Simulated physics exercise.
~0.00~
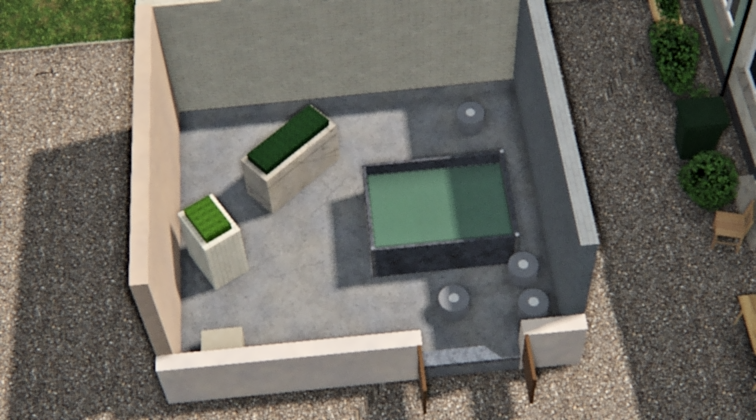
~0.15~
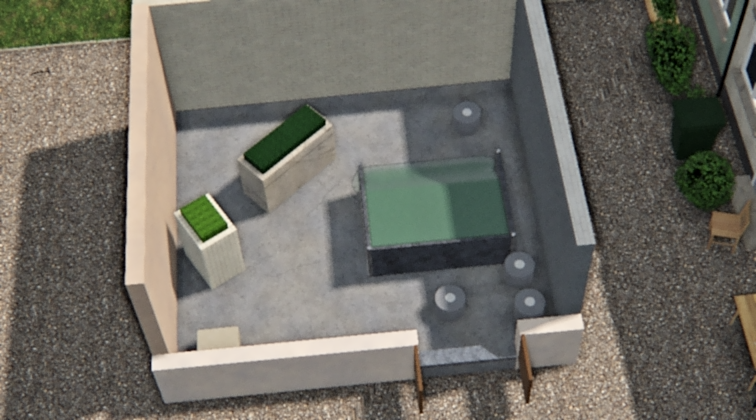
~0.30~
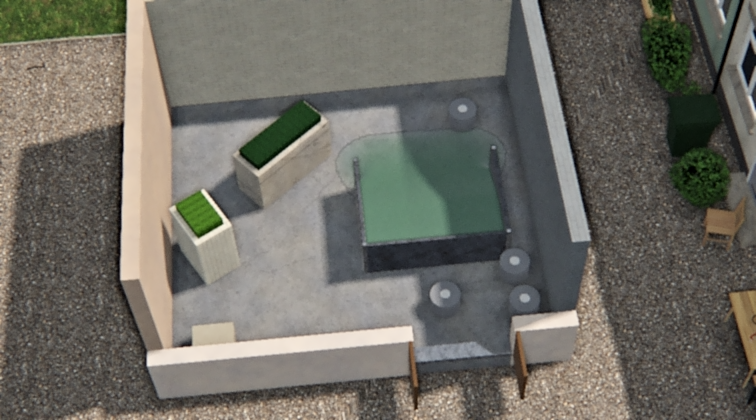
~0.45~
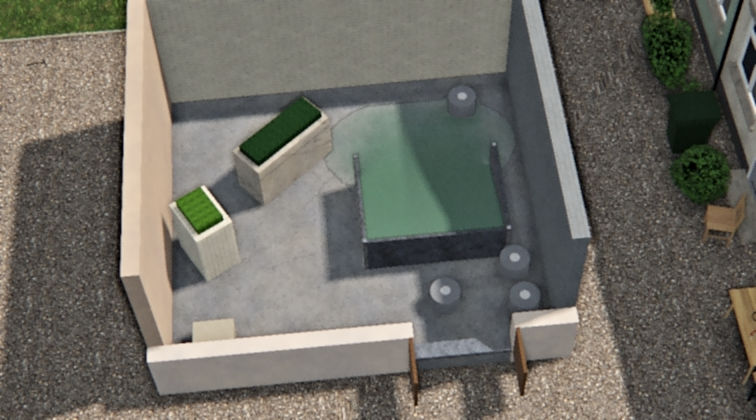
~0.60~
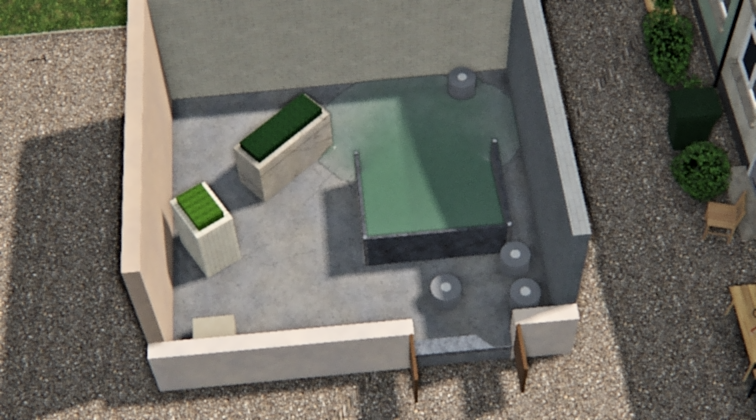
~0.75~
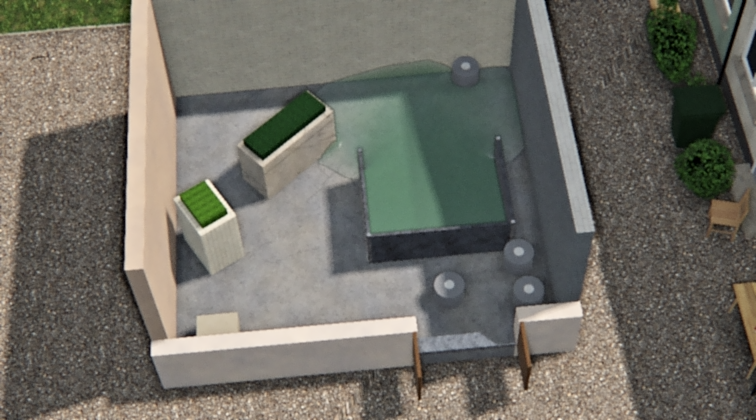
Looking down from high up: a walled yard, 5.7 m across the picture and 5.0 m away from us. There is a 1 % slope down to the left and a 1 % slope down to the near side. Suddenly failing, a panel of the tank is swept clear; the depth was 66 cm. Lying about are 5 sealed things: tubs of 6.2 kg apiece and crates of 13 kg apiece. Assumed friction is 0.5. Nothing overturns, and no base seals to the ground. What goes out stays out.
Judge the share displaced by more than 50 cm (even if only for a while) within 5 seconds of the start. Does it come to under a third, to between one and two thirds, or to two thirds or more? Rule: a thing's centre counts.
The share ends up from a third to just below two thirds.
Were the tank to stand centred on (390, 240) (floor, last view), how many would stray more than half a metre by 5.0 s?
That would give 3.
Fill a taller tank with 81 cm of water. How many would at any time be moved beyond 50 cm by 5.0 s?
Count: 4.
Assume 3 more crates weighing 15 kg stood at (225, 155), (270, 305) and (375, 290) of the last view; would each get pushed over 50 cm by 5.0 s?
Result, one by one: Exceeded, not exceeded and not exceeded.
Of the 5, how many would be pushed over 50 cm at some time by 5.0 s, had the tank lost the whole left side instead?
Then 2 of them would.
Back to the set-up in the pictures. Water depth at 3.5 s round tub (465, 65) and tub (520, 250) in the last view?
Roughly 11 and 3 cm.
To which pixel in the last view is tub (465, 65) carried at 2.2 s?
About pixel (504, 90).
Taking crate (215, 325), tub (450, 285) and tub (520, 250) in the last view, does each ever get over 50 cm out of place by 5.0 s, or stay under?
Well, in turn that's not reaching it, not reaching it, topping it.
After 1.1 s 1 of 5 are over 50 cm from their spots; 1 afloat.
After 2.2 s 1 of 5 are over 50 cm from their spots; 1 afloat.
After 3.5 s 2 of 5 are over 50 cm from their spots; 1 afloat.
After 5.0 s 3 of 5 are over 50 cm from their spots, and 3 have been at some point; 3 afloat.
